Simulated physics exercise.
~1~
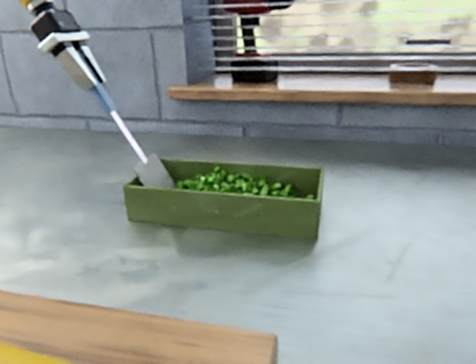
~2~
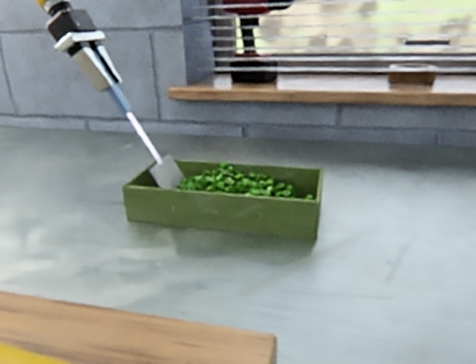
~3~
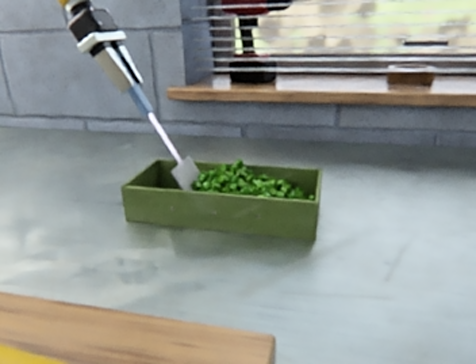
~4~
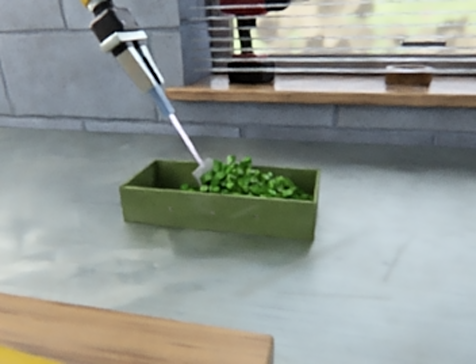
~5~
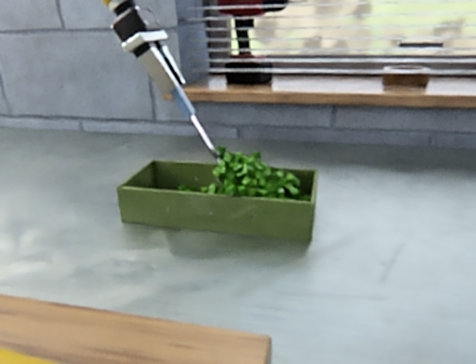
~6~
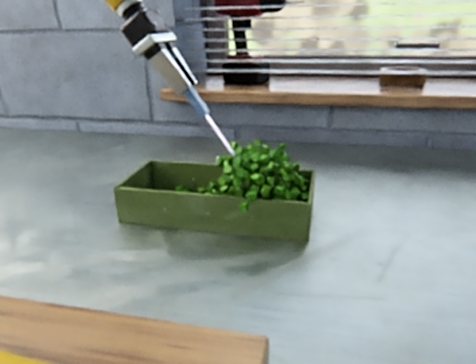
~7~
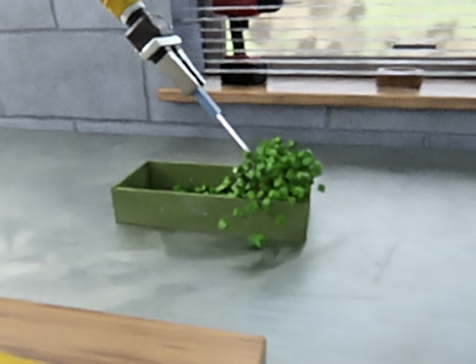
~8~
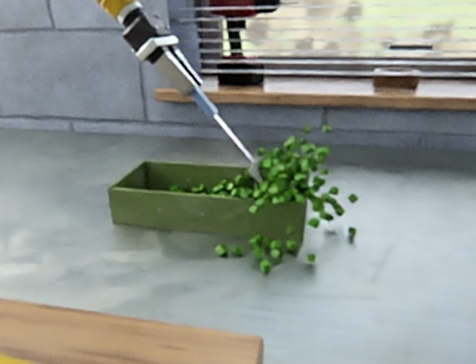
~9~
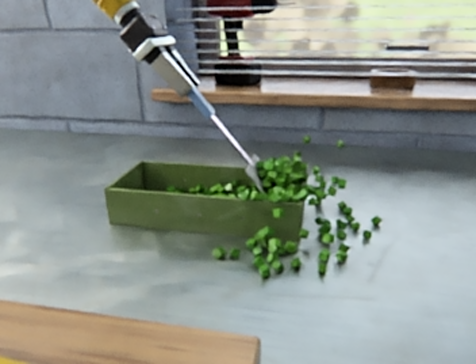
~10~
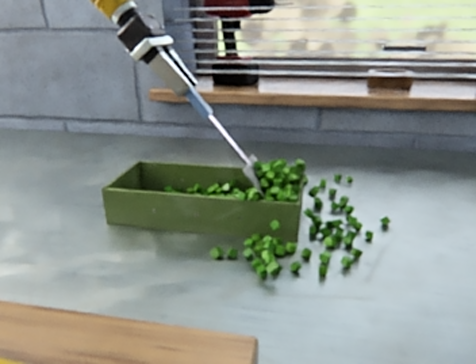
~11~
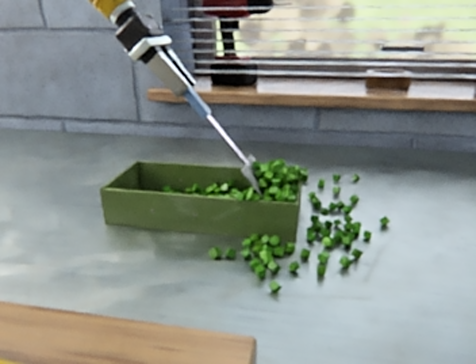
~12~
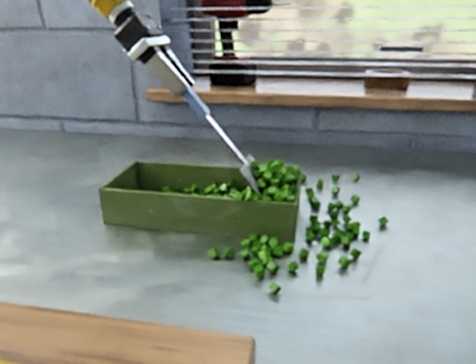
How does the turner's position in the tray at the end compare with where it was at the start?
At the start the turner is at the left end of the green tray, and by the end it rests near the right end, against the heaped dice.
